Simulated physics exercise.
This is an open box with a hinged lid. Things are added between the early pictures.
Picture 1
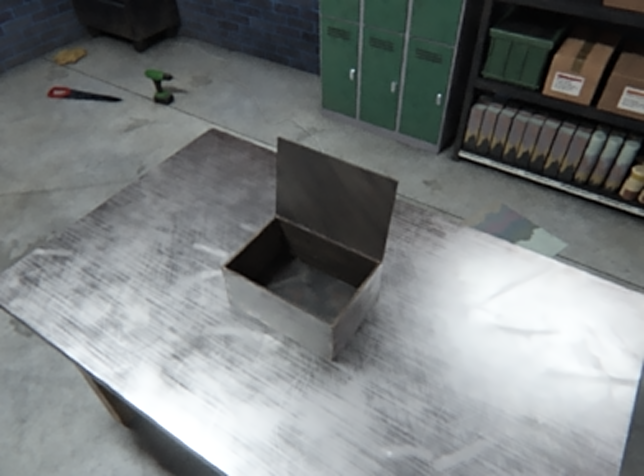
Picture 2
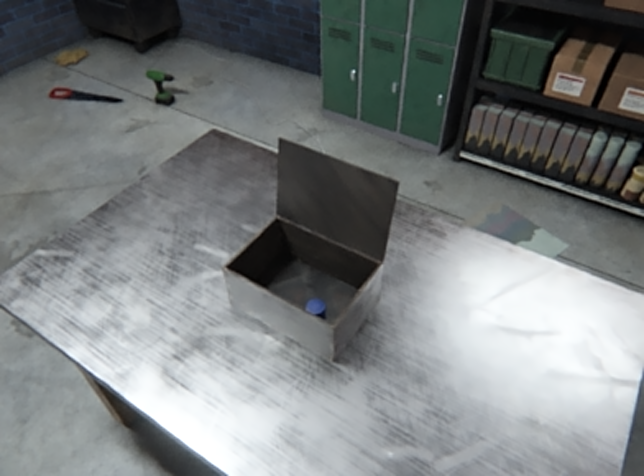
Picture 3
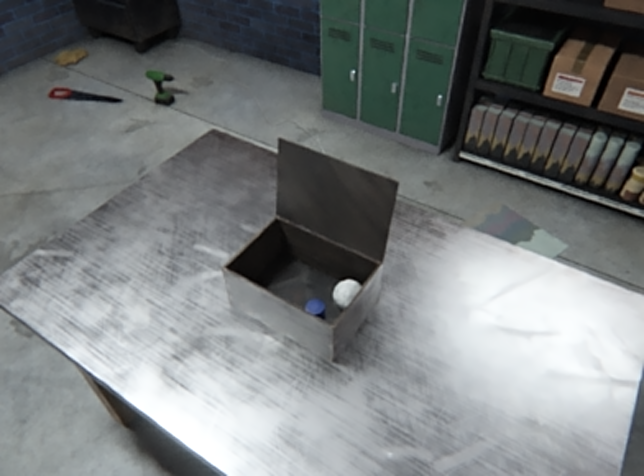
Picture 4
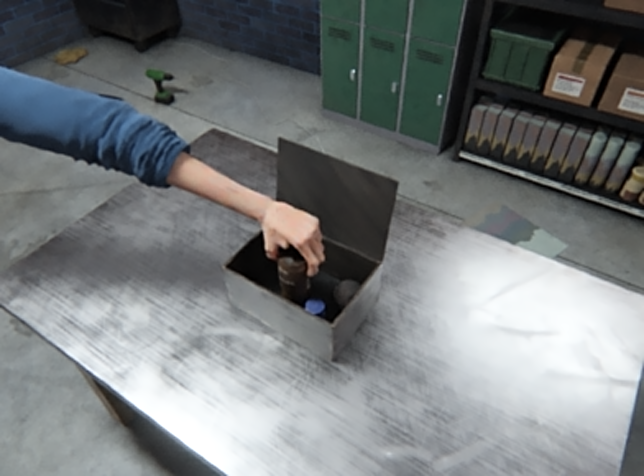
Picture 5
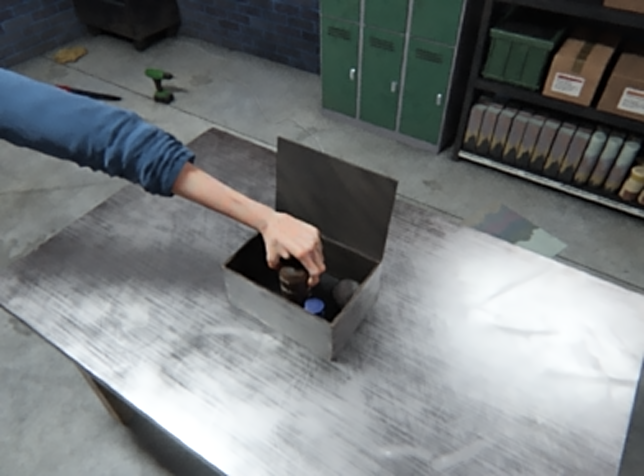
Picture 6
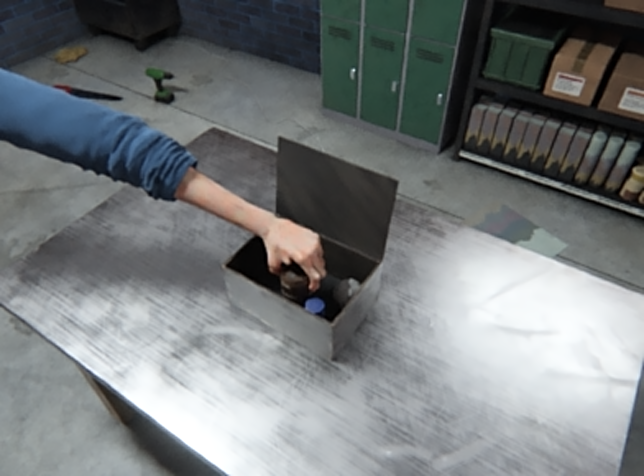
In a workshop, an open metal box on a table holds first a small blue item, then a white one beside it; a blue-sleeved arm reaches in from the left and lowers a dark brownish can into the box.
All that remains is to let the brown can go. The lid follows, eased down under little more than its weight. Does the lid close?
It is held up.
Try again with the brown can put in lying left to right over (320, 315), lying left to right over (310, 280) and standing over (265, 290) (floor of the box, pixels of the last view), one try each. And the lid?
In the first case it shuts flat; in the second case it shuts flat; in the third case it is held up.
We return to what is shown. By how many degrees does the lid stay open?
Some 12° above the rim.
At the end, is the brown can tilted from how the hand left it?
The brown can keeps its pose.
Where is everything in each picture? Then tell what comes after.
In the first picture, the last thing is not in view yet.
In the second picture, the last thing is not in view yet.
In the third picture, the last thing is not in view yet.
The fourth picture shows still above its spot; brown can (295, 279).
The fifth picture shows still above its spot; brown can (297, 288).
The sixth picture shows in place under the hand.
Then, 1.20 s on from there, lid starting down.
Then, 1.70 s on from there, lid 51° above the rim.
Then, 2.00 s on from there, lid 25° above the rim.
Then, 3.30 s on from there, lid 12° above the rim.
In the end, lid 12° above the rim; all 3 unmoved. At the end, from the last picture's camera, brown can near (297, 293).
